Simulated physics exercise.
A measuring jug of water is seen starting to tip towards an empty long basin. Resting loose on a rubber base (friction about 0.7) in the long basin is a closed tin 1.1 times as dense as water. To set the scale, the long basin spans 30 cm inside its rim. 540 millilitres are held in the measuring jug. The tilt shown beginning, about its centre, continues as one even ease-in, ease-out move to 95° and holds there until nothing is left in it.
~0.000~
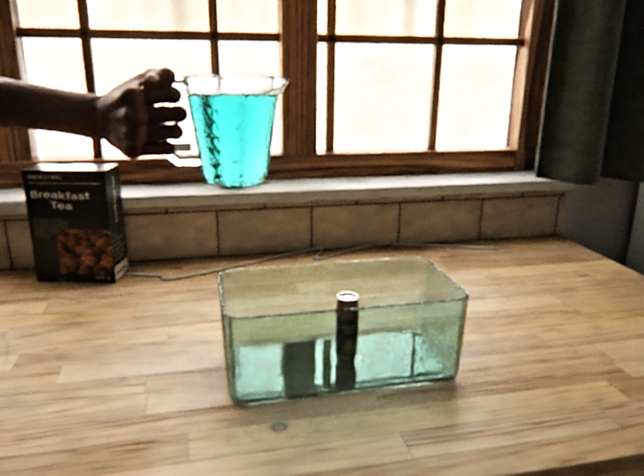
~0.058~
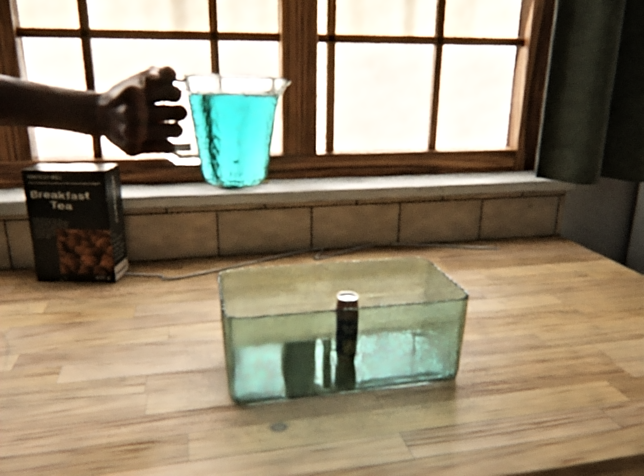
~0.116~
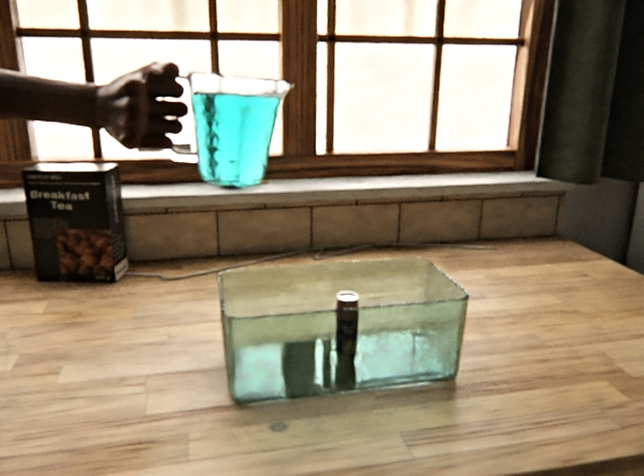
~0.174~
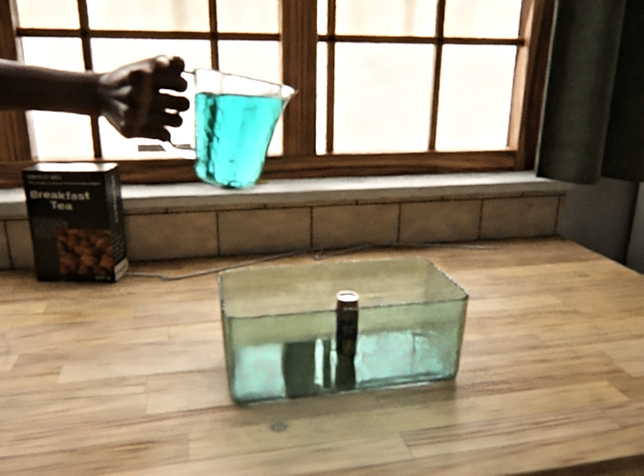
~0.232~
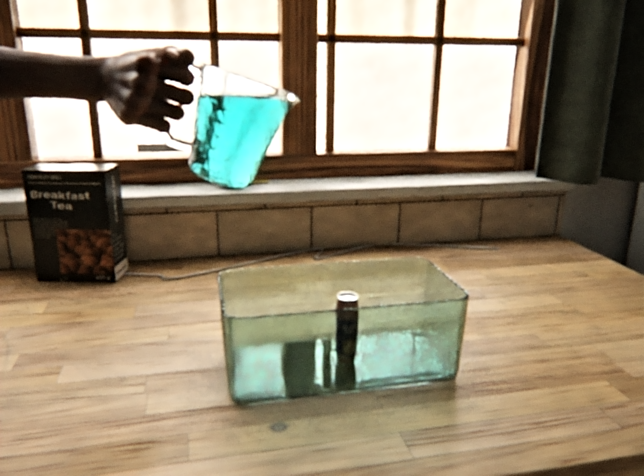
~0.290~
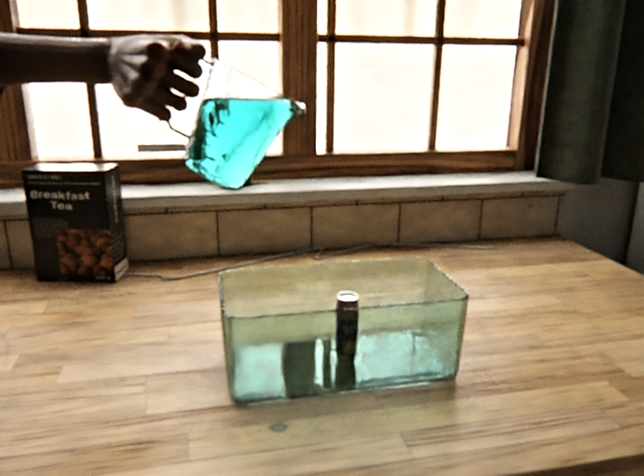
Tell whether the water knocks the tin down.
Upright.
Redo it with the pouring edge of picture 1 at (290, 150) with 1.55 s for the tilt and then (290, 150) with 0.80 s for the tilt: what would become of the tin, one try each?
Try 1: Tipped over; try 2: Tipped over.
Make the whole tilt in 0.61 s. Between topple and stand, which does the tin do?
Result: Tin upright.
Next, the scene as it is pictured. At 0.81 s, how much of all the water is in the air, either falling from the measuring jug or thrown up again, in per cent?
About 26 per cent.
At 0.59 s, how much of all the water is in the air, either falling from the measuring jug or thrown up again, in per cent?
Estimate: Some 30 % of the total.
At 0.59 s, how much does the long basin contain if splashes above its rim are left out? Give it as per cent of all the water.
Close to 9 in a hundred.
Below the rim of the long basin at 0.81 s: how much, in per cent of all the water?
Near 54 in a hundred.
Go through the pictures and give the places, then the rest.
In the first picture, it leans 0°; its right rim is at (289, 78); the water meets the walls at (189, 92) and (276, 92); the long basin's rim runs from (221, 294) to (447, 277); the tin's top is at (347, 299).
In the second picture, it leans 1°; its right rim is at (290, 79); the water meets the walls at (189, 92) and (276, 93).
In the third picture, it leans 5°; its right rim is at (293, 83); the water meets the walls at (191, 91) and (278, 95).
In the fourth picture, it leans 11°; its right rim is at (297, 90); the water meets the walls at (196, 91) and (283, 96).
In the fifth picture, it leans 18°; its right rim is at (302, 99); the water meets the walls at (200, 95) and (291, 98).
In the sixth picture, it leans 28°; its right rim is at (305, 111); the water meets the walls at (202, 101) and (300, 105); 1 per cent is over the edge.
By 0.59 s the tilt is 80° and 62 per cent is still to pour; the tin stands where it began.
By 0.81 s the tilt is 95° and 19 per cent is still to pour; the tin stands where it began.
By 1.05 s the tilt is 95° and 3 per cent is still to pour; the tin stands where it began.
By 1.30 s the tilt is 95° and 0 per cent is still to pour; the tin stands where it began.
At rest the tin stands where it began.
